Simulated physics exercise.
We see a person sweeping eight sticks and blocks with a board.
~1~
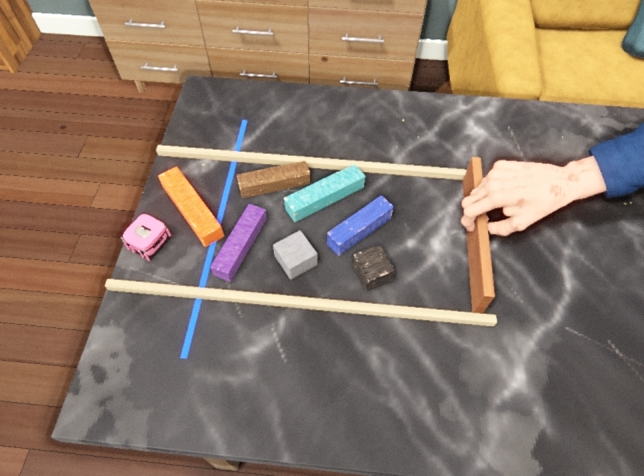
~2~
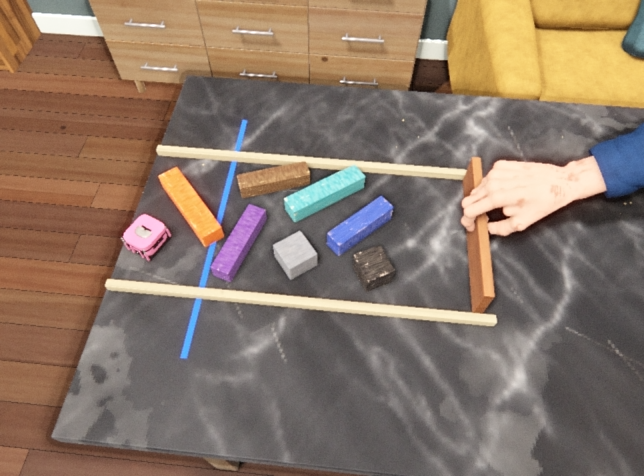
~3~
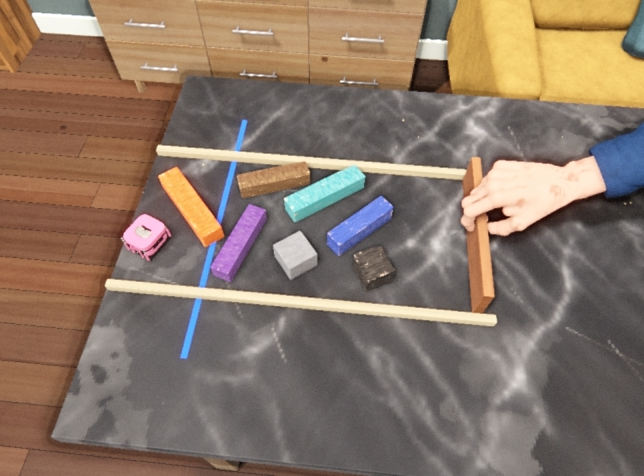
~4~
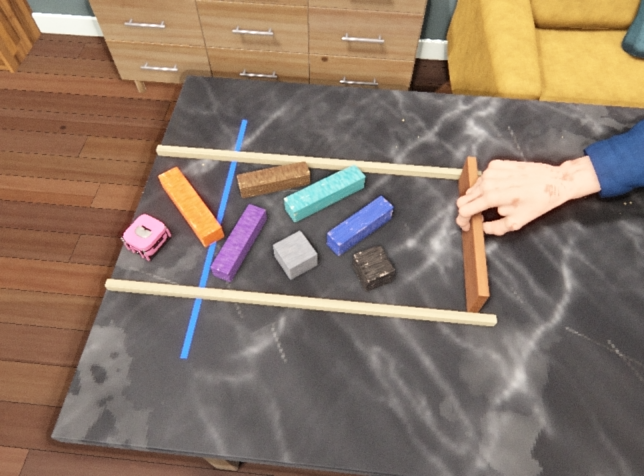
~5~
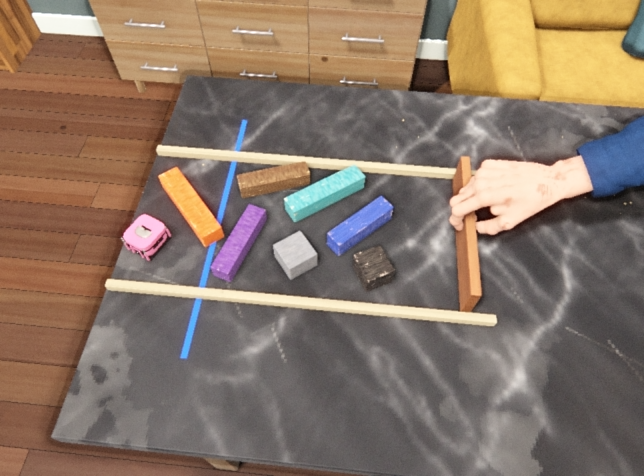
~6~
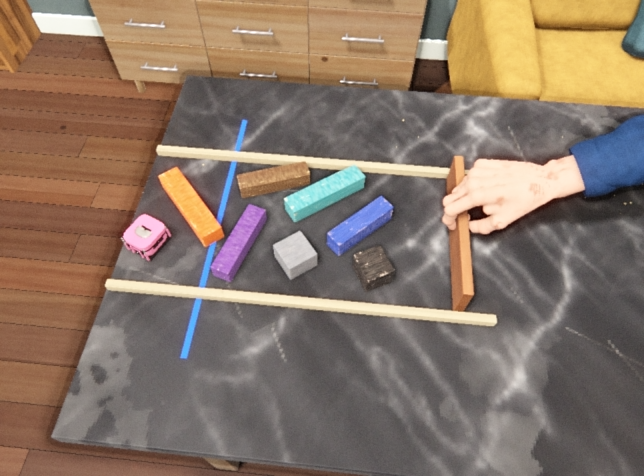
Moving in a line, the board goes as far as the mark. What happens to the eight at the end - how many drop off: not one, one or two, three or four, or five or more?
The count of those that drop off: One or two.
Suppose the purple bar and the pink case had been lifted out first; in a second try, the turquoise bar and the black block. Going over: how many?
You'd see 0 fallen, and 0 in the other try.
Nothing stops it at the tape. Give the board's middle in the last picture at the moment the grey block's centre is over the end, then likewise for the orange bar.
With the grey block it sits around (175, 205), with the orange bar around (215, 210).
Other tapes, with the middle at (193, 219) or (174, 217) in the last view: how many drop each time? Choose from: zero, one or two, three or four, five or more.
First tape: Either three or four; second tape: Five or over.
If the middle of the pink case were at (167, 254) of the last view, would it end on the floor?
It drops down.
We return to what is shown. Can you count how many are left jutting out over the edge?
Things overhanging at the end: 2.
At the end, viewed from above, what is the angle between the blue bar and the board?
The angle is some 25°.
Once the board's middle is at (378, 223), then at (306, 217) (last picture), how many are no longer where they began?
That makes 2 at the first spot and 6 at the second.
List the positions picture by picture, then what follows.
In the first frame, pink case (147, 237); orange bar (190, 205); purple bar (240, 242); board (477, 232); tape (219, 221).
In the second frame, orange bar (191, 206); board (477, 232).
In the third frame, purple bar (240, 242); blue bar (360, 226).
In the fourth frame, pink case (147, 237); turquoise bar (325, 193).
In the fifth frame, orange bar (191, 206); black block (373, 268).
In the sixth frame, pink case (147, 237); orange bar (191, 206); purple bar (240, 242); board (459, 230); tape (219, 221).
Soon after, none off yet; pink case at rest near (147, 237); orange bar at rest near (191, 206); purple bar at rest near (240, 242).
At rest, the number that fall off is one or two; fallen, pink case.
